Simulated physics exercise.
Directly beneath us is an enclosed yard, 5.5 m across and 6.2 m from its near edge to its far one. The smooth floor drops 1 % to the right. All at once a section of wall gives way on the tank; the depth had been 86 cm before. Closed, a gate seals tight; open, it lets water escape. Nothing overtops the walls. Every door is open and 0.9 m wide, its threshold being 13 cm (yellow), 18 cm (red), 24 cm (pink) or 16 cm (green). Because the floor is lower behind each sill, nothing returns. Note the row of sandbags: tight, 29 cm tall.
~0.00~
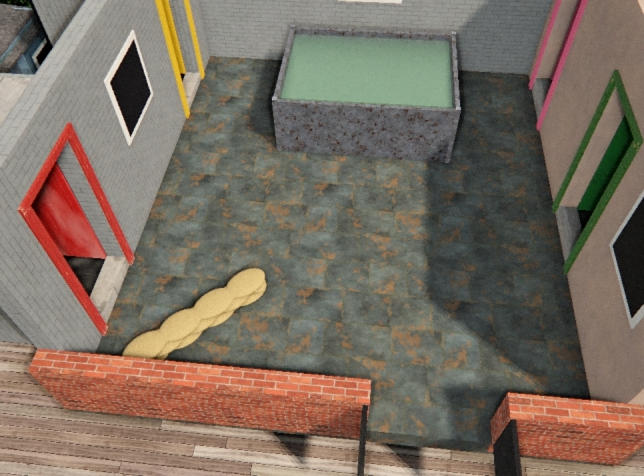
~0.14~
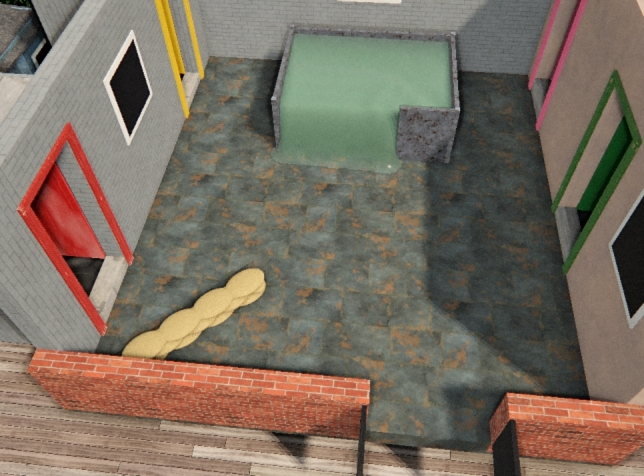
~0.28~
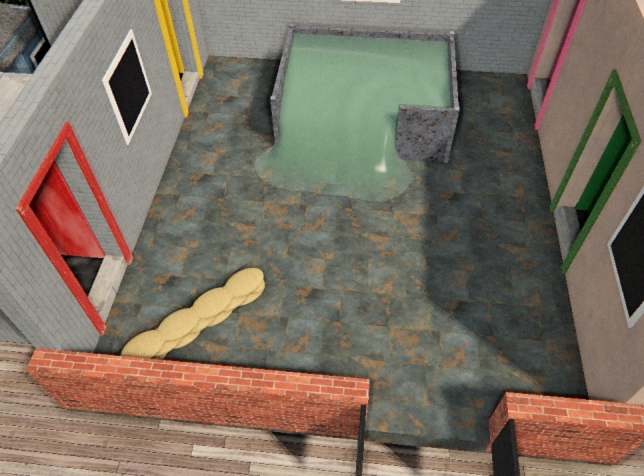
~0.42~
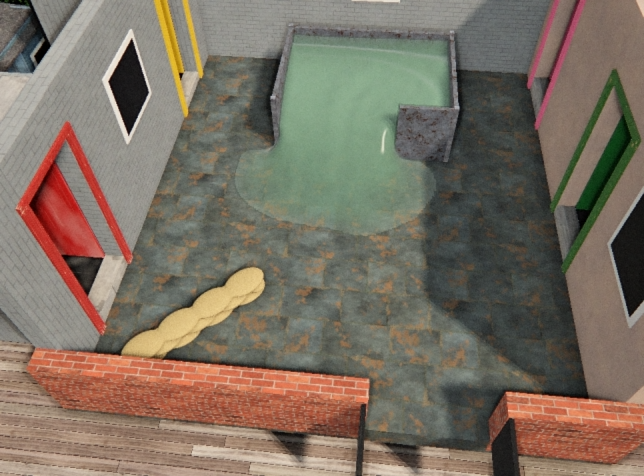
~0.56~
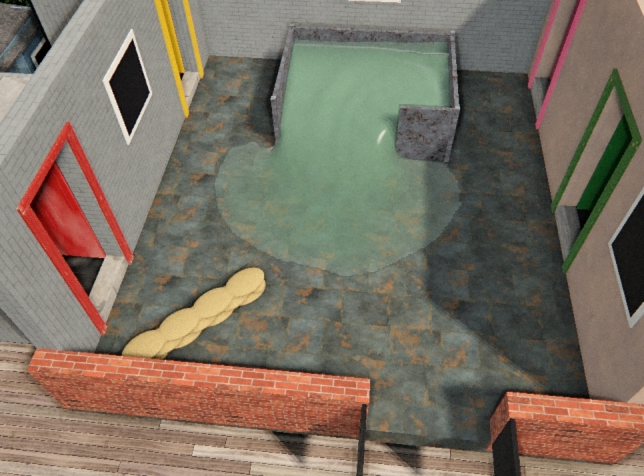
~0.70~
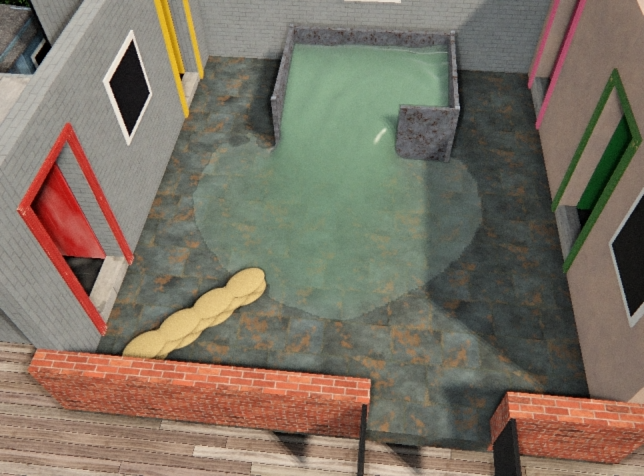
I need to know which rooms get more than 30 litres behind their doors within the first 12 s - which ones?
At the yellow door the limit will not be outstripped; at the red door the limit will be outstripped; at the pink door the limit will not be outstripped; at the green door the limit will not be outstripped.
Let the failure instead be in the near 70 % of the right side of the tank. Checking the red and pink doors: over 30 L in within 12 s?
Short answer, against that limit: Red is fine, pink overshoots.
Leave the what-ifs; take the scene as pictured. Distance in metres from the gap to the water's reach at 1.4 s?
4.4 m.
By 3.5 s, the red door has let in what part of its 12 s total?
About 80 per cent.
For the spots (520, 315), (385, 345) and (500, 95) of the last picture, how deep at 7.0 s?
I'd read it as roughly 15, 10 and 9 cm, in that order.
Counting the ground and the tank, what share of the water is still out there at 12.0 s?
Close to 72 in a hundred remains.
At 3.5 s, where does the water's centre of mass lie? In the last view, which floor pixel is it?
Close to (321, 237) in the last picture.
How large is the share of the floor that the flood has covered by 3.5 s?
About 60 per cent.
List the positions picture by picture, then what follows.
In the first picture, the tank at (369, 70) is whole and still, 86 cm deep.
In the second picture, the front is at (274, 151), 1.0 m from the gap at (338, 139); 0.3 m2 of floor is under water; 86 cm left at the back of the tank.
In the third picture, water pours out at (337, 139) and has run 1.2 m, to (260, 170); typically 14 cm deep outside, 84 cm at the tank's back.
In the fourth picture, water pours out at (337, 140) and has run 1.6 m, to (385, 227); typically 12 cm deep outside, 76 cm at the tank's back.
In the fifth picture, the front is at (341, 271), 2.2 m from the gap at (337, 141); 5.6 m2 of floor is under water; 74 cm left at the back of the tank.
In the sixth picture, the front is at (347, 313), 2.8 m from the gap at (337, 141); 8.0 m2 of floor is under water; 74 cm left at the back of the tank.
After 1.4 s water covers 55 % of the floor and is deepest (48 cm) near (294, 400); yellow door not reached, red door 6 cm at the sill, 0 L in, pink door not reached, green door not reached.
After 2.2 s water covers 55 % of the floor and is deepest (58 cm) near (86, 379); yellow door not reached, red door 29 cm at the sill, 15 L in, pink door not reached, green door 3 cm at the sill, 0 L in.
After 3.5 s water covers 60 % of the floor and is deepest (30 cm) near (86, 379); yellow door not reached, red door 28 cm at the sill, 96 L in, pink door not reached, green door 1 cm at the sill, 0 L in.
After 7.0 s water covers 95 % of the floor and is deepest (23 cm) near (521, 80); yellow door 5 cm at the sill, 0 L in, red door 8 cm at the sill, 118 L in, pink door 5 cm at the sill, 0 L in, green door 14 cm at the sill, 0 L in.
After 12.0 s water covers 95 % of the floor and is deepest (17 cm) near (548, 229); yellow door 8 cm at the sill, 0 L in, red door 5 cm at the sill, 118 L in, pink door 16 cm at the sill, 0 L in, green door 13 cm at the sill, 1 L in.
